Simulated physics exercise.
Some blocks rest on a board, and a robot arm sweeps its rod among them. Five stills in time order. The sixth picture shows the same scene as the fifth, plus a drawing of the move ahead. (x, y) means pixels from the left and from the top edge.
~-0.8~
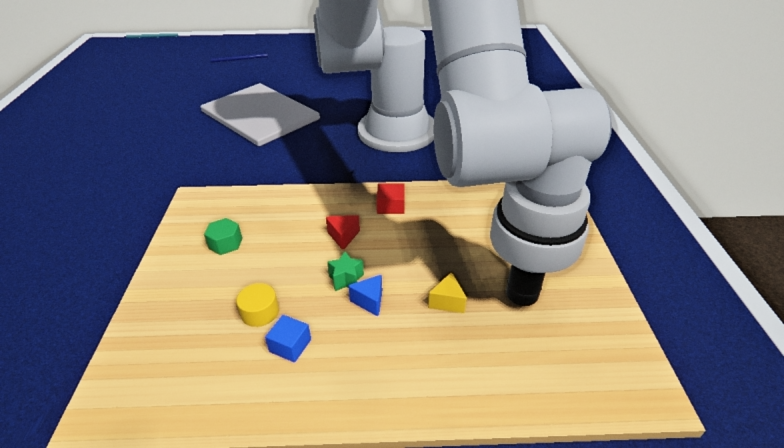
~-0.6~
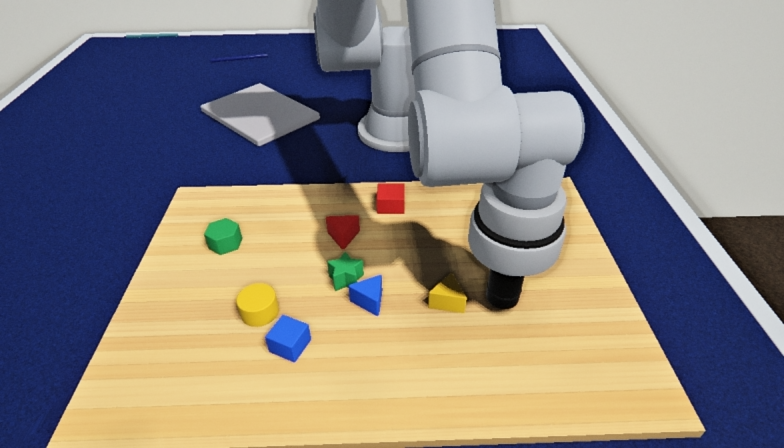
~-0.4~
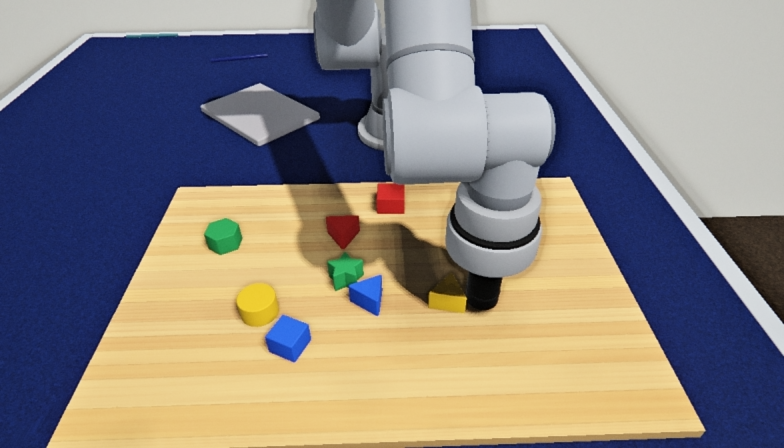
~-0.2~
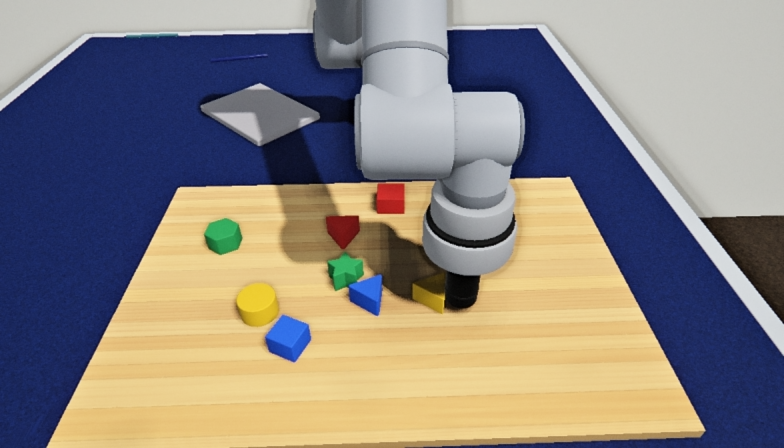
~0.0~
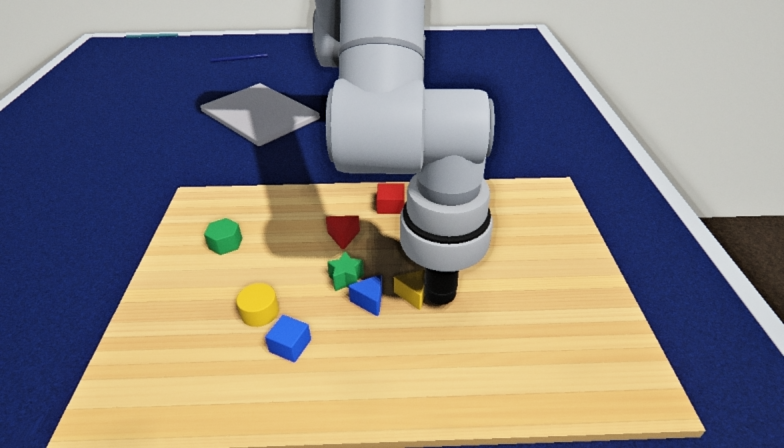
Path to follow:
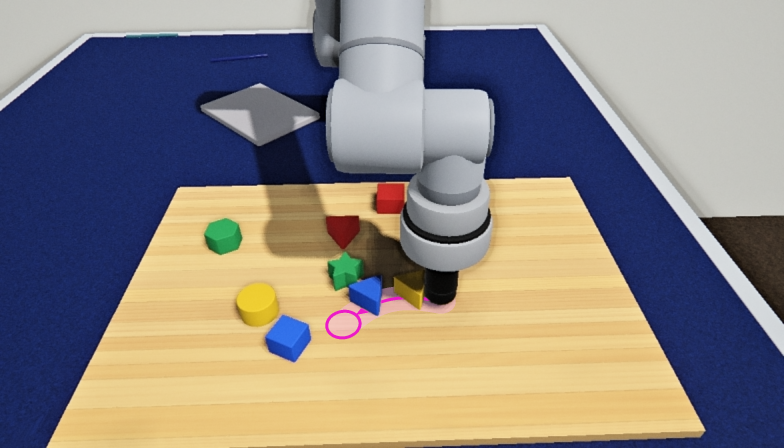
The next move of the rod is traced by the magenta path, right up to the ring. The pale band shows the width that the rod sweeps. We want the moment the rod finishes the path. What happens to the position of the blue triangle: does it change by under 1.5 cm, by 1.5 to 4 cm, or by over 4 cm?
Over 4 cm.
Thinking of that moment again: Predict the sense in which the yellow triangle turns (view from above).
Seen from above, clockwise.
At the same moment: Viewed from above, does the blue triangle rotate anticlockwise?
Going by the path, no.
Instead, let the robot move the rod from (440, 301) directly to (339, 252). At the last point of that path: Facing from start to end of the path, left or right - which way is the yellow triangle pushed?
It is displaced to the left.
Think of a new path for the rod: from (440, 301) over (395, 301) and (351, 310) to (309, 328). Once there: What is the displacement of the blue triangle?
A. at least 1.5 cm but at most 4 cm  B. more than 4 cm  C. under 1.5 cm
B: More than 4 cm.
Drawn move, from (440, 301) over (405, 298) and (372, 306) to (343, 324).
What follows on the original path. One third of the way, rod at (404, 290); blue triangle at (364, 286), turned 25° anticlockwise; yellow triangle at (381, 272), turned 25° clockwise.
Two thirds of the way, rod at (370, 299); green star at (341, 262), turned 15° anticlockwise; blue triangle at (341, 287), turned 15° anticlockwise; yellow triangle at (366, 269), turned 45° clockwise.
At the end, rod at (343, 317); blue four-sided block still; green star at (341, 262), turned 15° anticlockwise; blue triangle at (325, 292), turned 40° clockwise; yellow triangle at (366, 269), turned 45° clockwise.
